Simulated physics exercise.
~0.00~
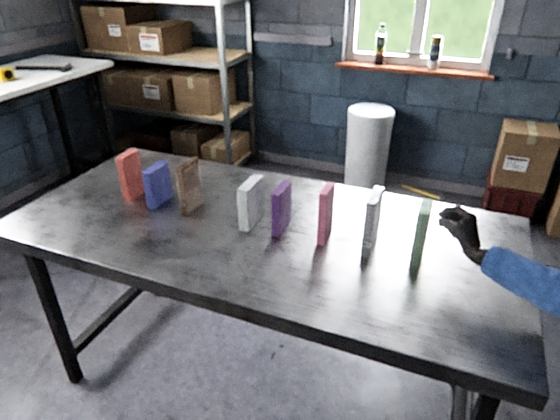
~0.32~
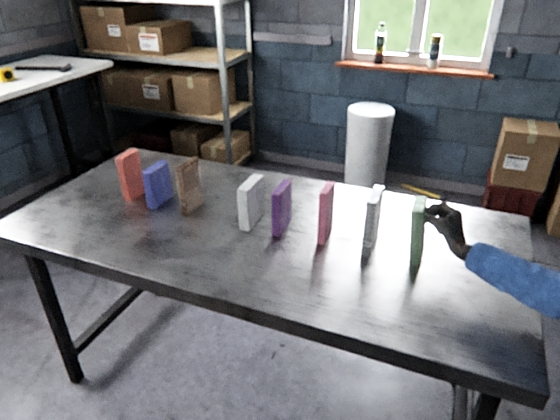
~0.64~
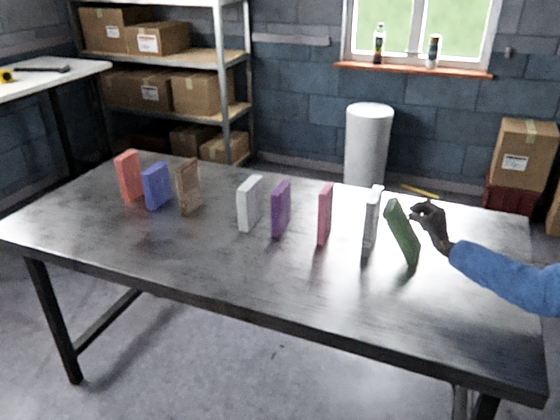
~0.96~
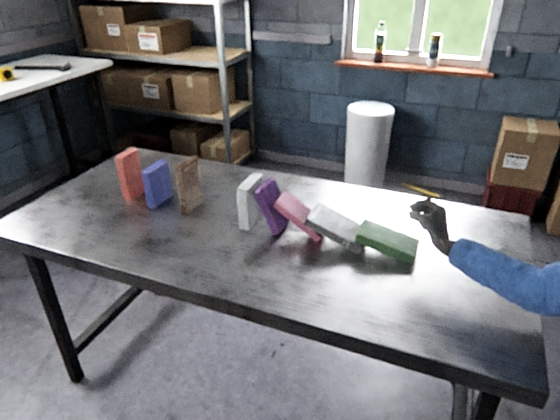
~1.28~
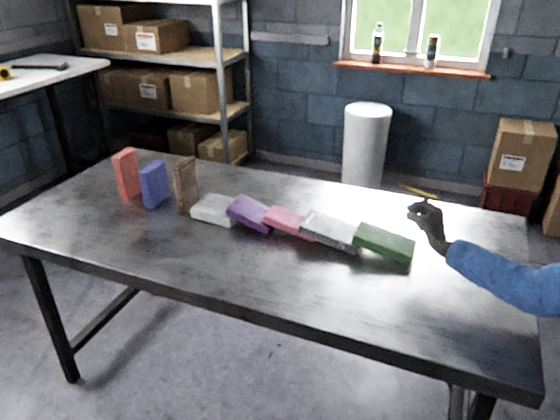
On a metal table in a storage room, a dark hand tipped the green block left, and it toppled the grey, pink, purple and white ones in turn, leaving all five down while the brown, blue and red blocks stayed standing.
